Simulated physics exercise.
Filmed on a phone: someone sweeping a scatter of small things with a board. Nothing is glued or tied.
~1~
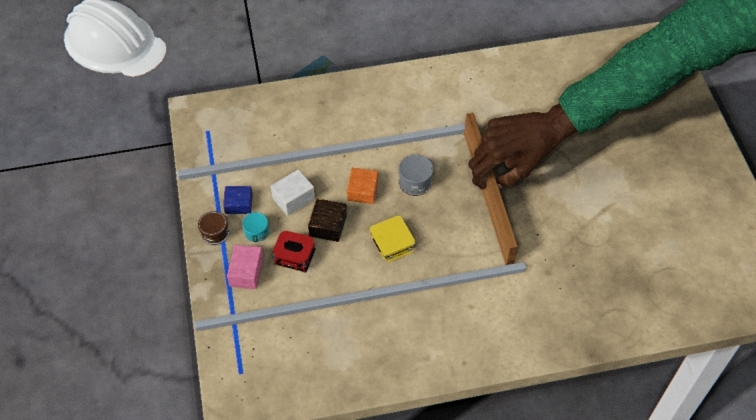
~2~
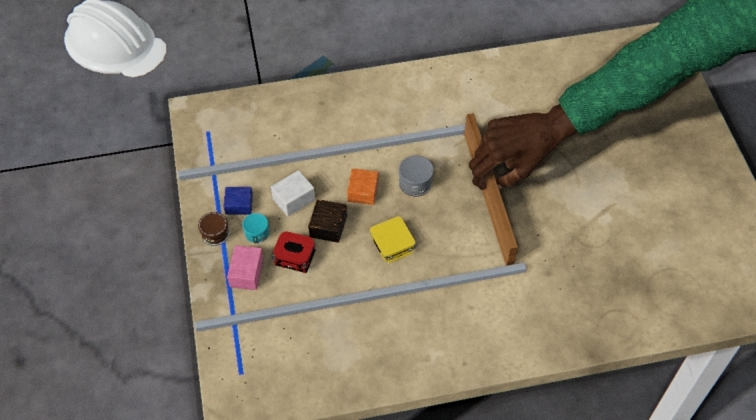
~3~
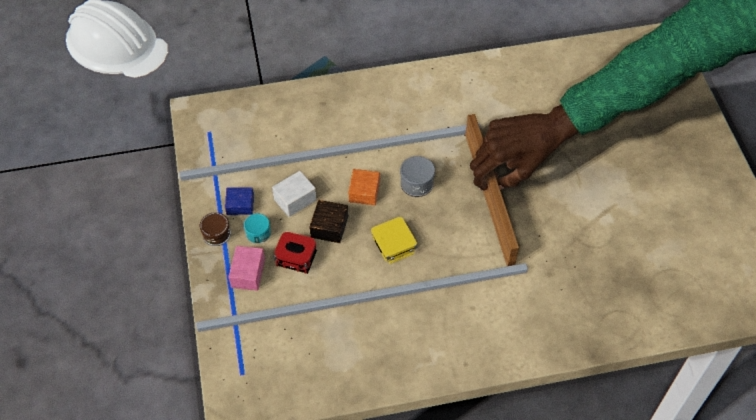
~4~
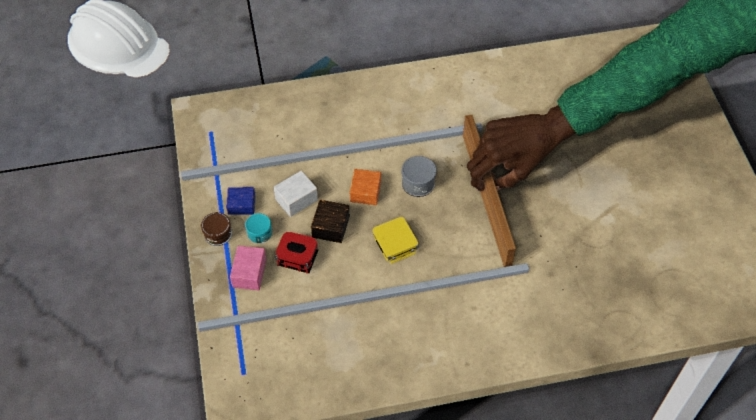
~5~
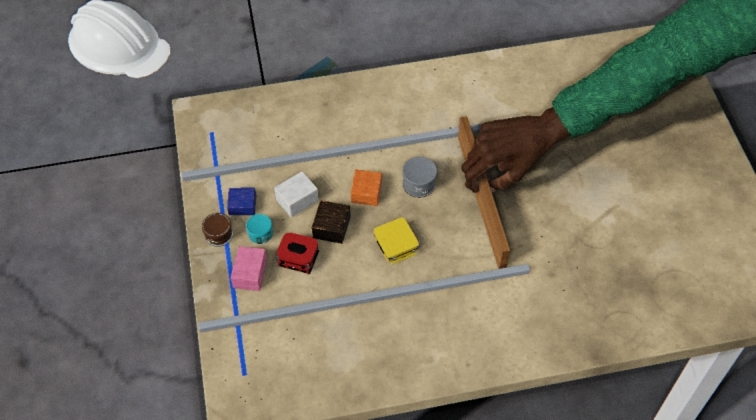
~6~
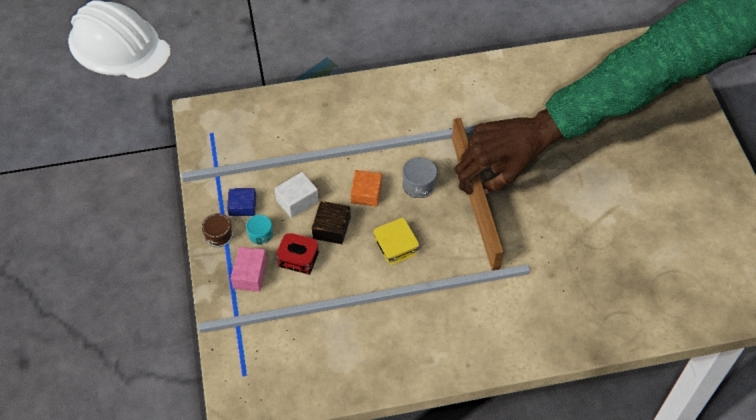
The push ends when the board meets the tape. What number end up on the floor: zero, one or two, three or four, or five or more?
Outcome: The number that fall off is five or more.
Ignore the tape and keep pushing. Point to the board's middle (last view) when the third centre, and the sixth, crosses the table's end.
Near (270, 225) and (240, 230).
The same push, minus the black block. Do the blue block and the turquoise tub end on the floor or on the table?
The blue block comes down; the turquoise tub is kept.
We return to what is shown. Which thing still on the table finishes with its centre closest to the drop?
It is the black block.
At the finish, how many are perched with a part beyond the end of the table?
The number is 1.
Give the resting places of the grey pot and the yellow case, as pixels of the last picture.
Near (204, 208) and (213, 274).
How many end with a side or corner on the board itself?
That makes 2.
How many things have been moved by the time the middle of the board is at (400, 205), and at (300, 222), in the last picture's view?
The counts are 3 and 10.
A little later, none off yet; brown tin at rest near (218, 230); pink block at rest near (249, 269); blue block at rest near (242, 202).
Next, none off yet; brown tin shifted a little near (208, 231); pink block shifted a little near (228, 274); blue block shifted well along near (189, 205).
When it is over, the number that fall off is five or more; down, orange block, white block, red case, turquoise tub, blue block, pink block and brown tin.
